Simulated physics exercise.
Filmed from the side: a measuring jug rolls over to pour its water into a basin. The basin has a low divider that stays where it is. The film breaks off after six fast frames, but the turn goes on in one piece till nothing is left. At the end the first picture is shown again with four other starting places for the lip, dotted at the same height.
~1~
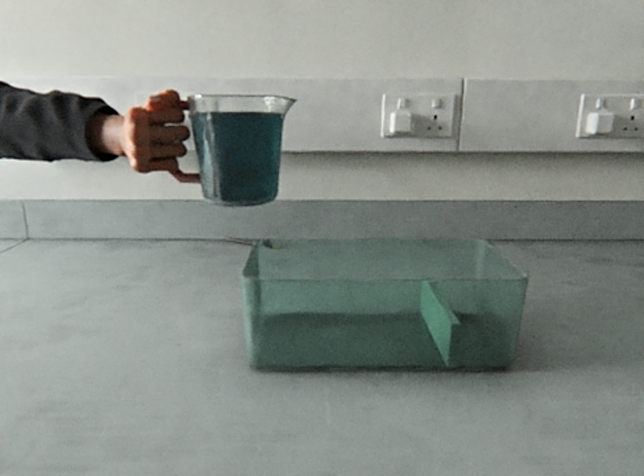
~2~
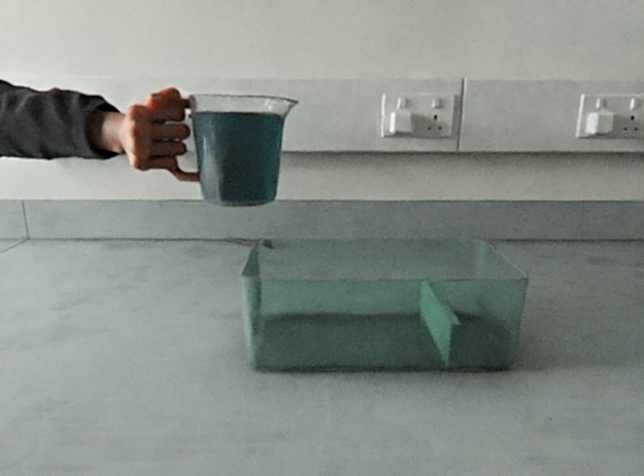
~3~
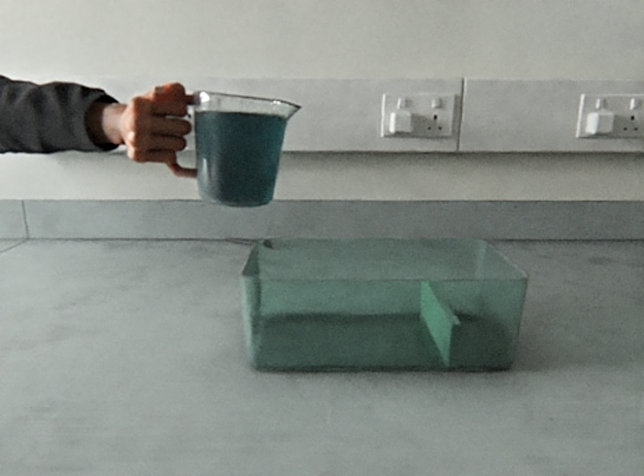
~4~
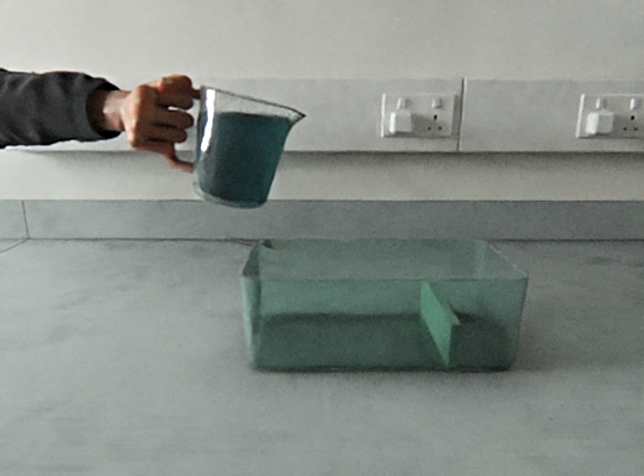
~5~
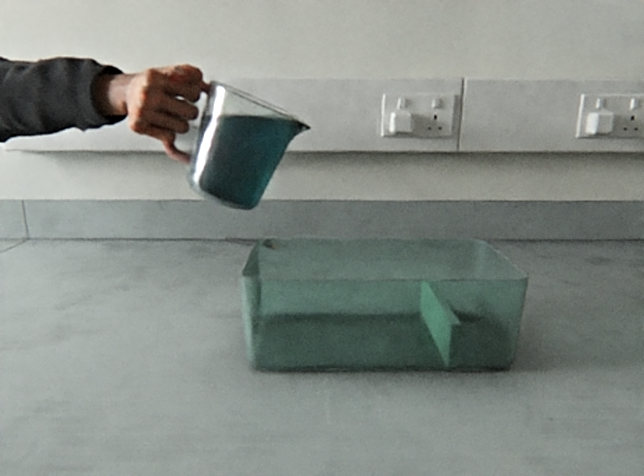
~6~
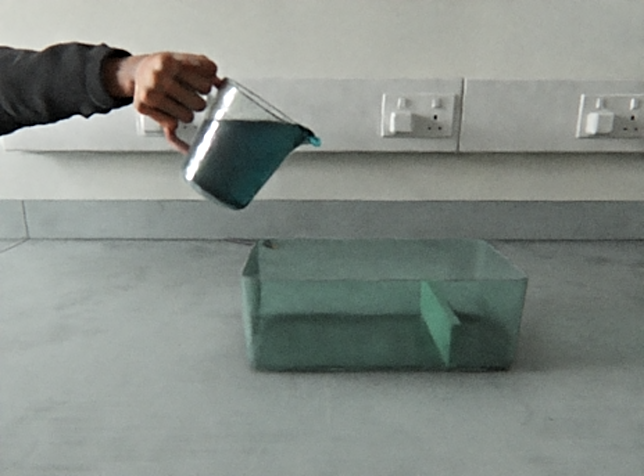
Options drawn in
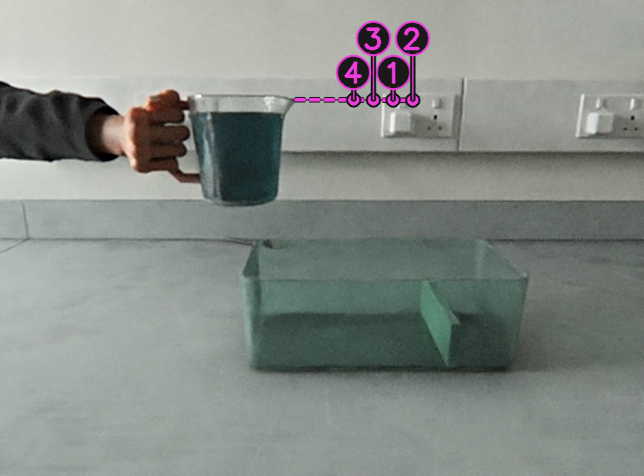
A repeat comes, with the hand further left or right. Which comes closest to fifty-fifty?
1 beats the others.
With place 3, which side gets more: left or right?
The left one.
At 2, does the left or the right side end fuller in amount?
The right side.
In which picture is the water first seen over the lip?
Picture 6.
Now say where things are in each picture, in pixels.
Upright, lip at (295, 99); basin from (247, 365) to (512, 365); top of the wall at (439, 297); nothing has left yet, in the first frame.
Upright, lip at (297, 101); nothing has left yet, in the second frame.
Tipped about 6°, lip at (300, 106); nothing has left yet, in the third frame.
Tipped about 13°, lip at (305, 115); nothing has left yet, in the fourth frame.
Tipped about 23°, lip at (310, 127); nothing has left yet, in the fifth frame.
Tipped about 34°, lip at (312, 141); water is over the lip, down to (317, 143), in the sixth frame.
In magenta, 1 at (393, 100); 2 at (412, 100); 3 at (373, 100); 4 at (353, 100).
For place 1, about 48 % ends left of the wall and 50 % right of it.
For place 2, about 29 % ends left of the wall and 67 % right of it; 4 % is lost outside.
For place 3, about 88 % ends left of the wall and 10 % right of it.
For place 4, about 95 % ends left of the wall and 3 % right of it.
